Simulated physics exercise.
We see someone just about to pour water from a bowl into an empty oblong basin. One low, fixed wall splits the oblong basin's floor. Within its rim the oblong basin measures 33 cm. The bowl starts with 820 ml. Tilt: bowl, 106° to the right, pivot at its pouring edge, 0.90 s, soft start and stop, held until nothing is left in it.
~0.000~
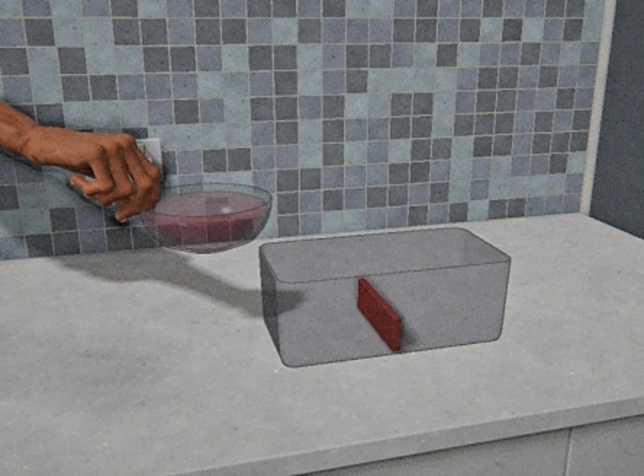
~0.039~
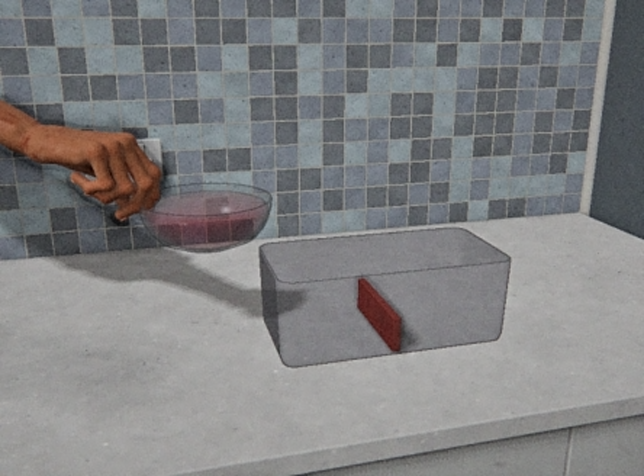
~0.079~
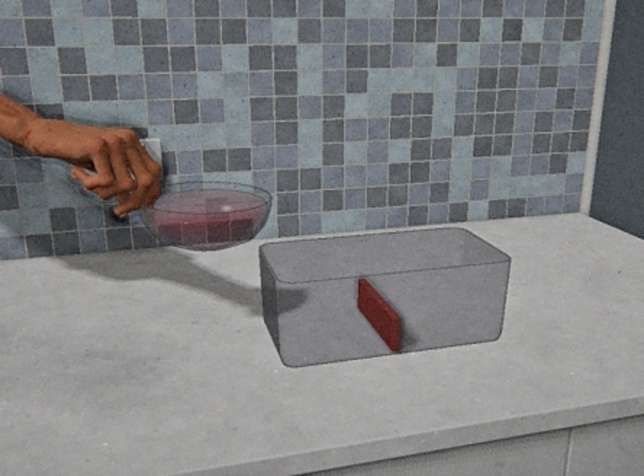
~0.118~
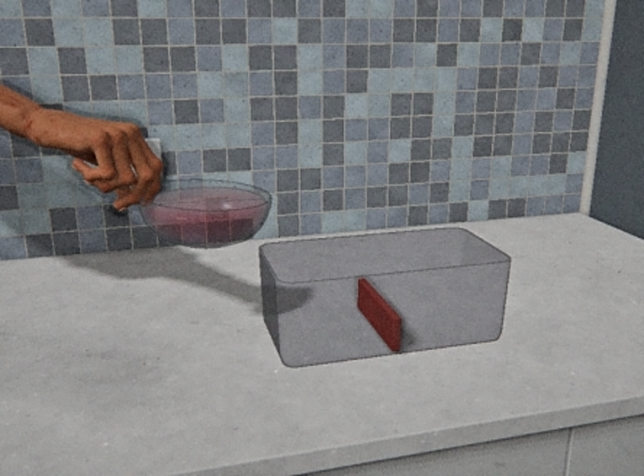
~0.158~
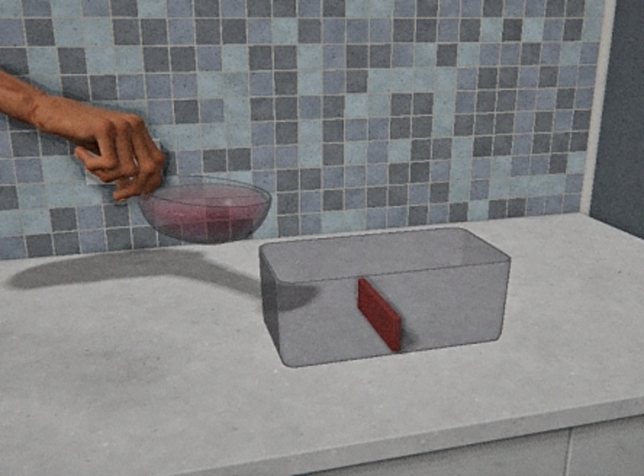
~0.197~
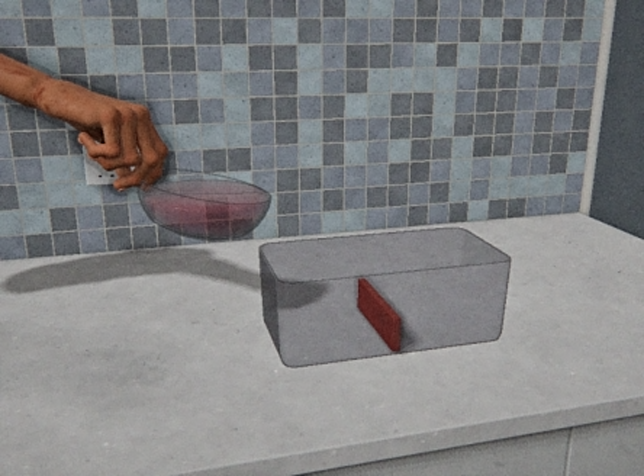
The clip shows a hand holding a clear bowl of reddish liquid beside an empty clear oblong basin with a low red wall inside; the bowl stays level at first, then the hand slowly tilts it slightly to the right.
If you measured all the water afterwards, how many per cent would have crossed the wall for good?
Around 7 per cent would have crossed.
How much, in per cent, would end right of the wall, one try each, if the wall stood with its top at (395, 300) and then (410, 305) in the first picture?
I'd say 10 percent on the first go, 20 percent on the next.
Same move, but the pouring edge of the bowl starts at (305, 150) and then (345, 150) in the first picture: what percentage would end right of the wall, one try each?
I'd expect close to 75 per cent and then close to 90 per cent.
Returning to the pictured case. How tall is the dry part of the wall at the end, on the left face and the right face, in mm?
Left side: Around 20 mm. Right side: Around 48 mm.
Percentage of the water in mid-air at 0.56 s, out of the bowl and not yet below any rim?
Around 50 in a hundred.
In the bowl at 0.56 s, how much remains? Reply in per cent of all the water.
Close to 34 in a hundred.
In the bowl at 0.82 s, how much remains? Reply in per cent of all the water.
What remains is about 0 percent of it all.
By 0.56 s the tilt is 73° and 33 per cent is still to pour, 16 is left of the wall and 0 right of it.
By 0.82 s the tilt is 104° and 0 per cent is still to pour, 92 is left of the wall and 2 right of it.
By 1.10 s the tilt is 106° and 0 per cent is still to pour, 93 is left of the wall and 3 right of it.
By 1.40 s the tilt is 106° and 0 per cent is still to pour, 89 is left of the wall and 7 right of it.
At rest 89 per cent lies left of the wall, 7 right of it and 4 outside.
